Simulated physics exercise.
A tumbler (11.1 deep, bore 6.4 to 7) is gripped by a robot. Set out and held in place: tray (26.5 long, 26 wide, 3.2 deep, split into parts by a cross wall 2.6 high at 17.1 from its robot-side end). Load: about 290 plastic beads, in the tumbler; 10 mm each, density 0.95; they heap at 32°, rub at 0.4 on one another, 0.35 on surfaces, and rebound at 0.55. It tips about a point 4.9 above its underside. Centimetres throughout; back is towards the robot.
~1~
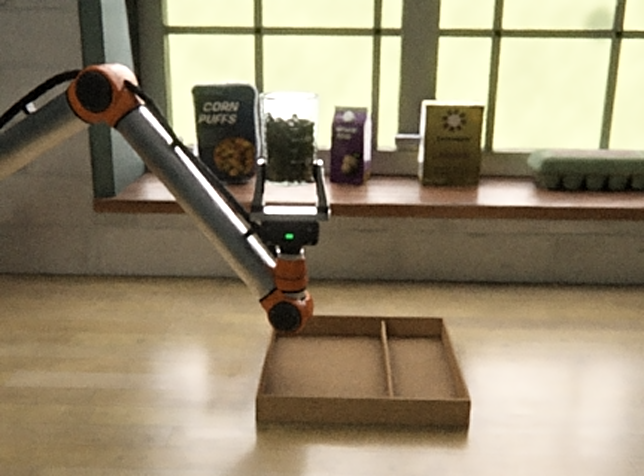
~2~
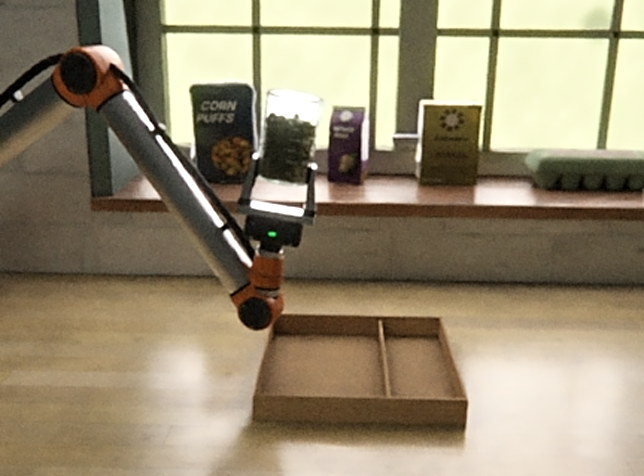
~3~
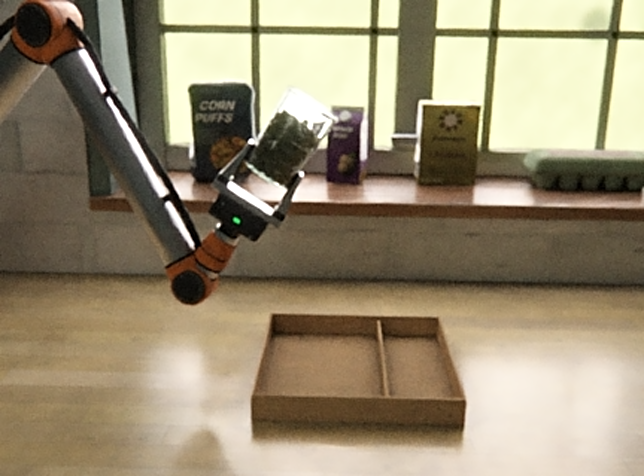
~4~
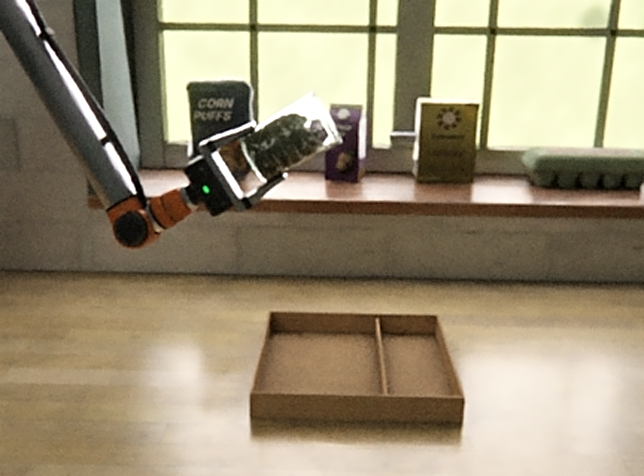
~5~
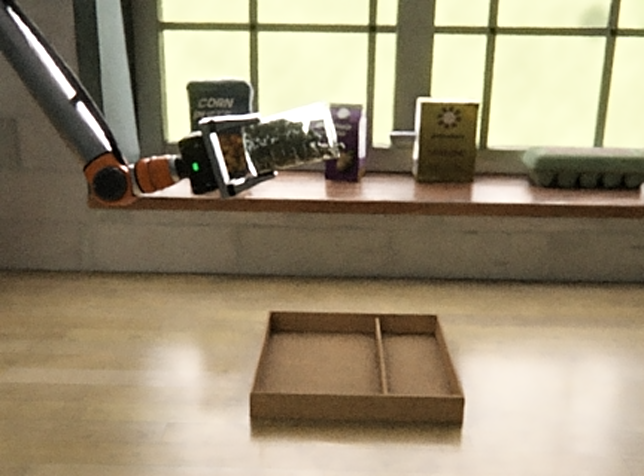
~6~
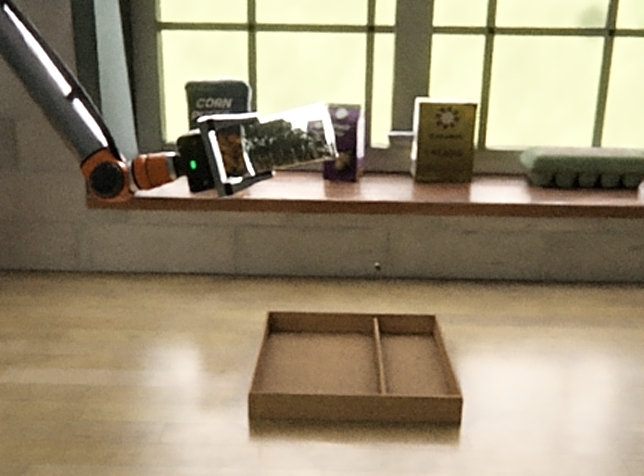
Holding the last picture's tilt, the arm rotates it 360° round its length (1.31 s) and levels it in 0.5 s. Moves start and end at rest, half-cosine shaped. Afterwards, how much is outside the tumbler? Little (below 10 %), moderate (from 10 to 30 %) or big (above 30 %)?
A moderate share, from 10 to 30 %, ends outside the tumbler.
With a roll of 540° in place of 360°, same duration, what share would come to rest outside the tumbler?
It would be near 20 per cent.
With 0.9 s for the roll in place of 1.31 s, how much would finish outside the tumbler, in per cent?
In that case some 10 per cent.
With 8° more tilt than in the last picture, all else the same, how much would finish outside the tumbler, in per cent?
It would be near 35 per cent.
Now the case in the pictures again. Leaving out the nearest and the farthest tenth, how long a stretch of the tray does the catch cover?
About 20 cm.
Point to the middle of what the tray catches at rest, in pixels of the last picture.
Around (352, 359).
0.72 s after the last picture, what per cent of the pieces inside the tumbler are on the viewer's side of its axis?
About 40 per cent.
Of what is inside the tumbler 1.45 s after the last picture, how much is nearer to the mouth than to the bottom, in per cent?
Roughly 35 per cent.
Then, 0.72 s after the last picture, tipped 76°, highest piece 36 above the table; 274 in the tumbler, 5 in the robot-side part, 1 in the far-side part, 6 in flight or on a rim.
Then, 1.45 s after the last picture, tipped 63°, highest piece 36 above the table; 243 in the tumbler, 27 in the robot-side part, 9 in the far-side part, 1 on the table or floor, 6 in flight or on a rim.
Then, 2.01 s after the last picture, upright, highest piece 37 above the table; 243 in the tumbler, 27 in the robot-side part, 15 in the far-side part, 1 on the table or floor.
Then, 2.71 s after the last picture, upright, highest piece 37 above the table; 243 in the tumbler, 27 in the robot-side part, 15 in the far-side part, 1 on the table or floor.
Final count, 243 in the tumbler, 27 in the robot-side part, 15 in the far-side part, 1 on the table or floor. That is 15 % outside the tumbler.
